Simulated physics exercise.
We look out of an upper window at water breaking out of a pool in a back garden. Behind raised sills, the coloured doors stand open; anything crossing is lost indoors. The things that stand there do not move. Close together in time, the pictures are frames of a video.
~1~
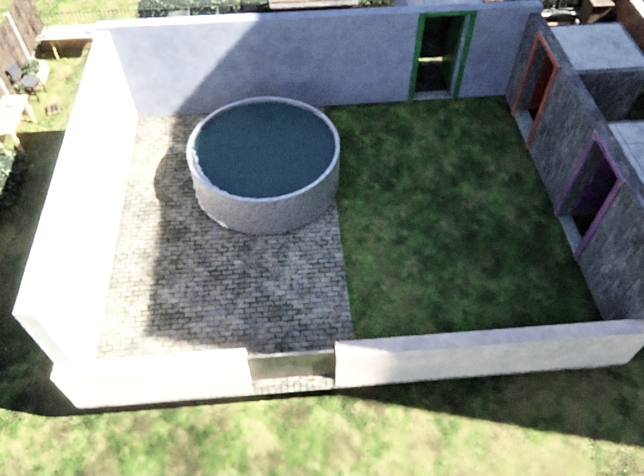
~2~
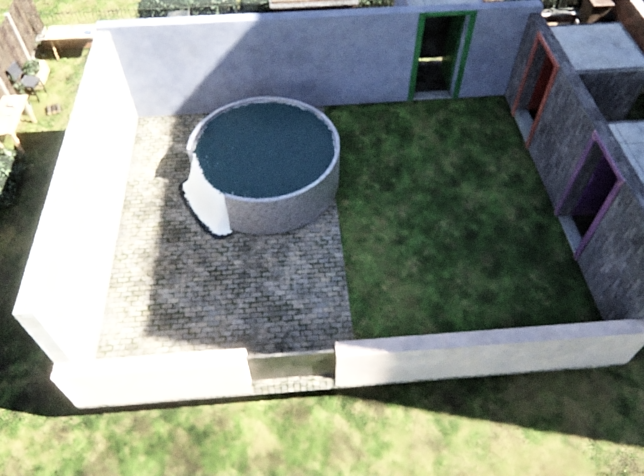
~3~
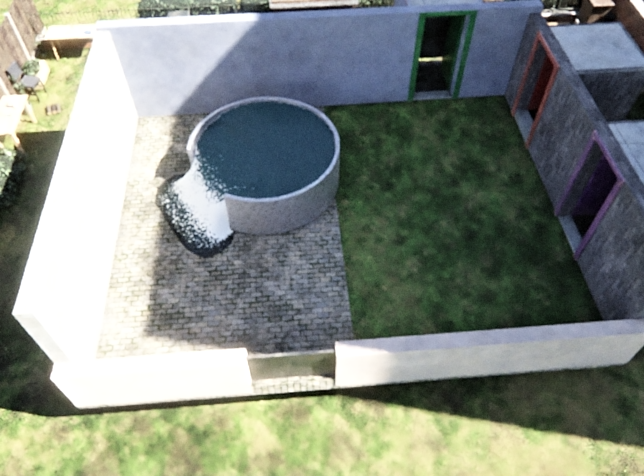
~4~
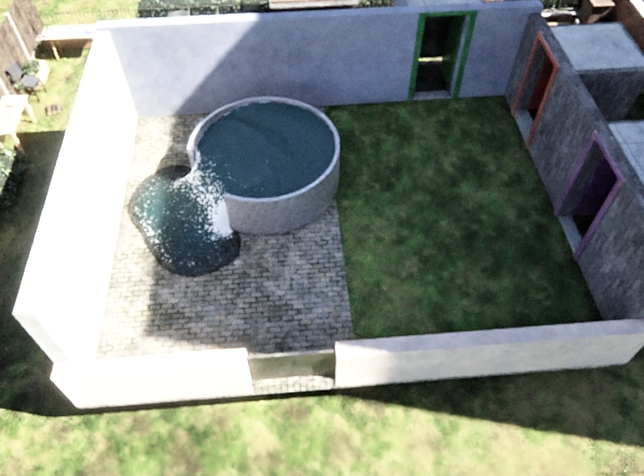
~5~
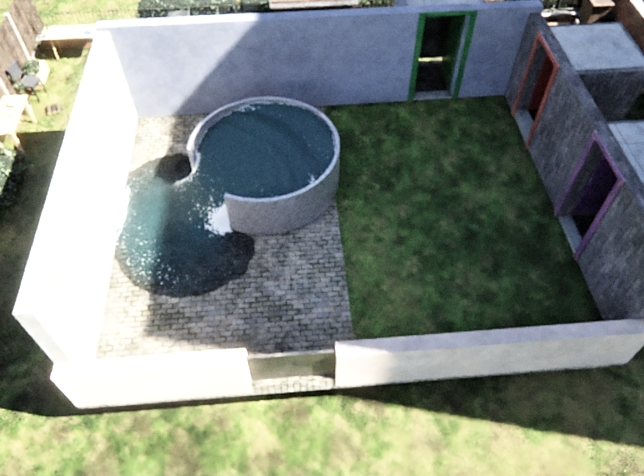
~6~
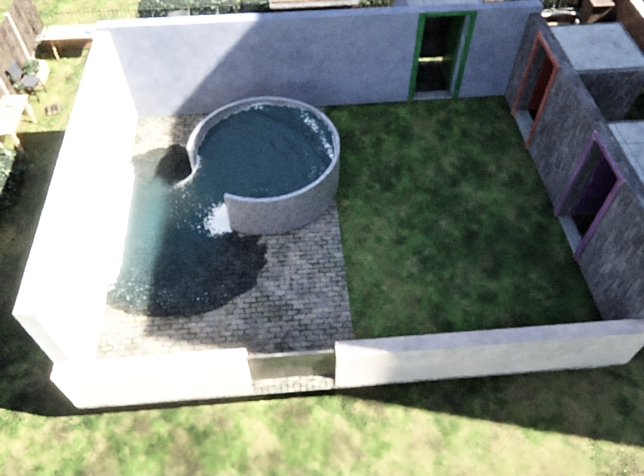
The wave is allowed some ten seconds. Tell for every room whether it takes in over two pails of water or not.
One by one: The red door will be within bounds, the green door will be within bounds, the purple door will be over the limit.
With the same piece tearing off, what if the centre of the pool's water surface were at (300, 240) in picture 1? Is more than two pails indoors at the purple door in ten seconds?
Reading - purple door door: Short of the line.
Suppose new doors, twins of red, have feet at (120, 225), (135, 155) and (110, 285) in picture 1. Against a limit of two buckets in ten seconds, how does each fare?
So it goes runs above, then runs below, then runs above.
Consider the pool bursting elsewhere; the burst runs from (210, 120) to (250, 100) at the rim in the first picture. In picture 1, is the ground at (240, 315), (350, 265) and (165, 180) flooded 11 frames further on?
First kept bare, second kept bare, third soaked through.
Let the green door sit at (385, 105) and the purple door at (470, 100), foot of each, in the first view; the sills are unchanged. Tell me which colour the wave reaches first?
The one in green is first.
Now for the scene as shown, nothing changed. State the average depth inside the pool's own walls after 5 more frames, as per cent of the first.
I'd put it close to 68 percent.
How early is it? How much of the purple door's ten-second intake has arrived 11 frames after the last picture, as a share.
My guess is about 0 %.
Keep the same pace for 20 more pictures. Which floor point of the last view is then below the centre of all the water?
At roughly (225, 231).
A moment on, water covers 20 % of the floor; the red door not reached, the green door not reached, the purple door not reached.
Next, water covers 25 % of the floor; the red door not reached, the green door not reached, the purple door not reached.
Then, water covers 50 % of the floor; the red door not reached, the green door not reached, the purple door not reached.
Later, water covers 90 % of the floor; the red door not reached, the green door wet at the sill, nothing in, the purple door wet at the sill, nothing in.
In the end, water covers 100 % of the floor; the red door wet at the sill, nothing in, the green door wet at the sill, nothing in, the purple door over two buckets in.
